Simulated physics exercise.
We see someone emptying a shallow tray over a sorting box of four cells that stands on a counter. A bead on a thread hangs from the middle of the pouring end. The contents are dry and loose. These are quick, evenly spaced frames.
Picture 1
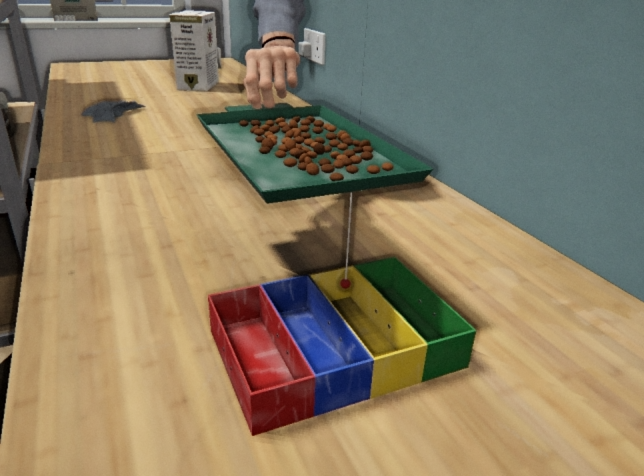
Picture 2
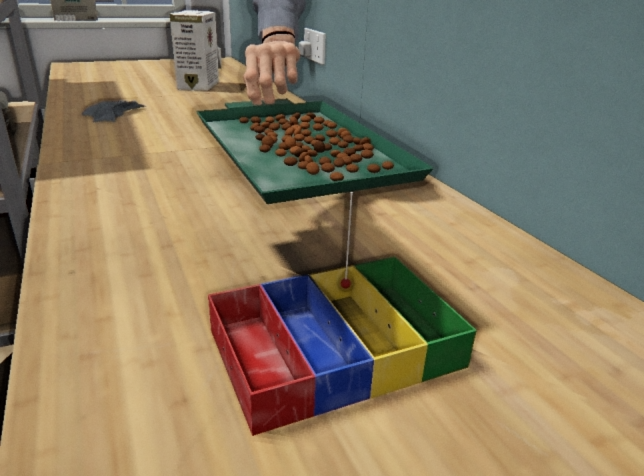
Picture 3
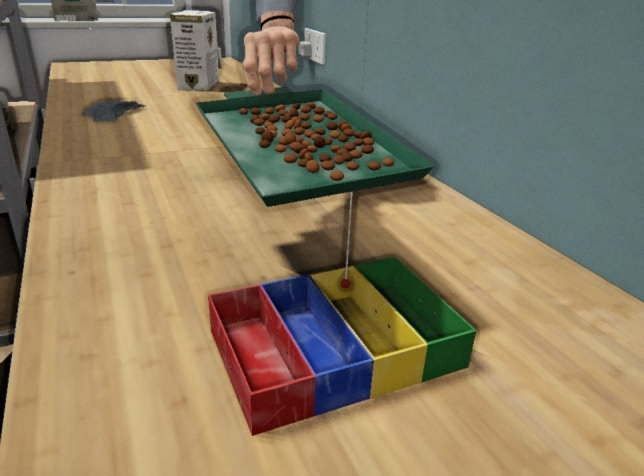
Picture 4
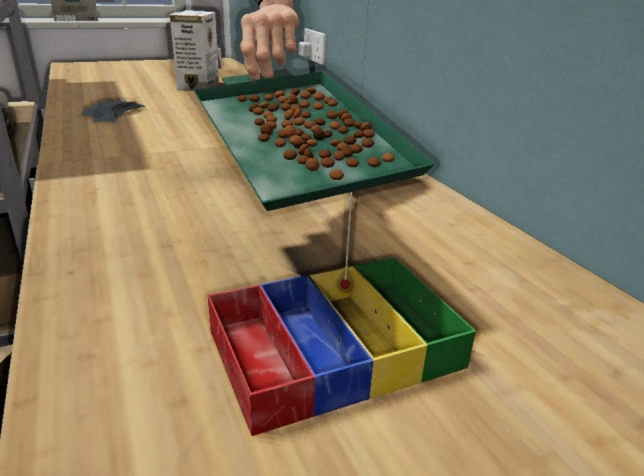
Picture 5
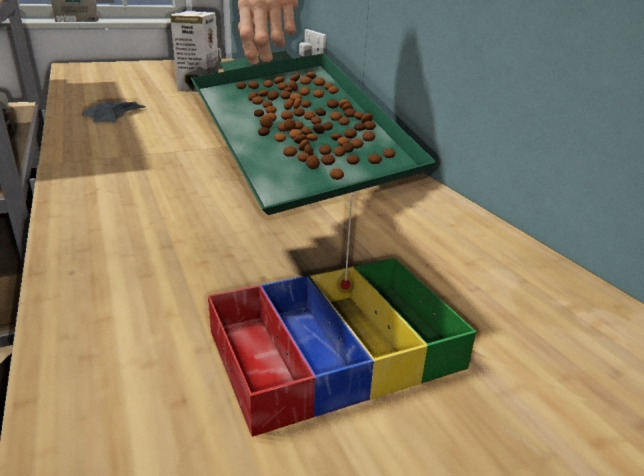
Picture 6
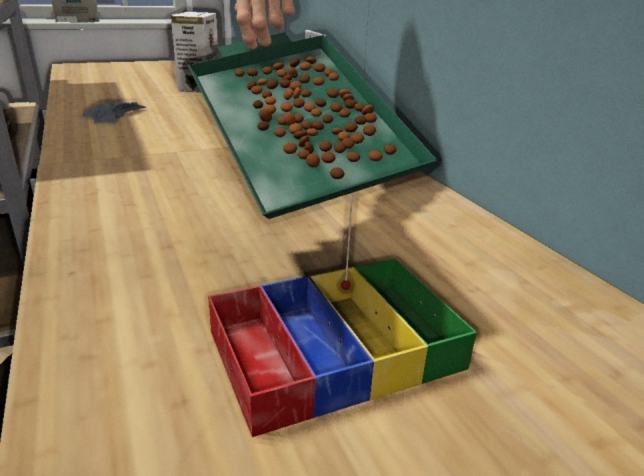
A hand raises the far end of a green tray of brown pieces, slanting it.
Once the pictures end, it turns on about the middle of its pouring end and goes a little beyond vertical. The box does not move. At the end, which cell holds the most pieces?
The red cell gets the most.
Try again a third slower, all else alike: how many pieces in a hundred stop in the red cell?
Roughly 60 in a hundred.
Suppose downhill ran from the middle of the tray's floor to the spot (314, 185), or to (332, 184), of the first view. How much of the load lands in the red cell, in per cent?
First some 40, then 10 per cent.
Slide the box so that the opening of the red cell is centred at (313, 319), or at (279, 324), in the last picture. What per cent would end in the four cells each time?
The first gives 30 %, the second 80 %.
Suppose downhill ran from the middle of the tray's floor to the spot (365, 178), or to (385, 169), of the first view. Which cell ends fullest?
In turn: Green; that green cell.
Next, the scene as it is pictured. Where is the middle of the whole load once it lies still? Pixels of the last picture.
At about (277, 374).
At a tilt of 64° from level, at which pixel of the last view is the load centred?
Around (284, 209).
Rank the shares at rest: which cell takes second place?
Second comes the blue cell.
Shortly afterwards, tray tipped steeply; the bulk on the tray; only a few in the red cell; near a quarter falling or outside the box.
Next, tray tipped past a quarter turn; near two thirds in the red cell; near a third in the blue cell; a little falling or outside the box.
Some moments later, tray tipped past a quarter turn; near two thirds in the red cell; near a third in the blue cell; a little falling or outside the box.
In the end, tray tipped past a quarter turn; near two thirds in the red cell; near a third in the blue cell; none at all in the yellow cell; none at all in the green cell; a little outside the box.
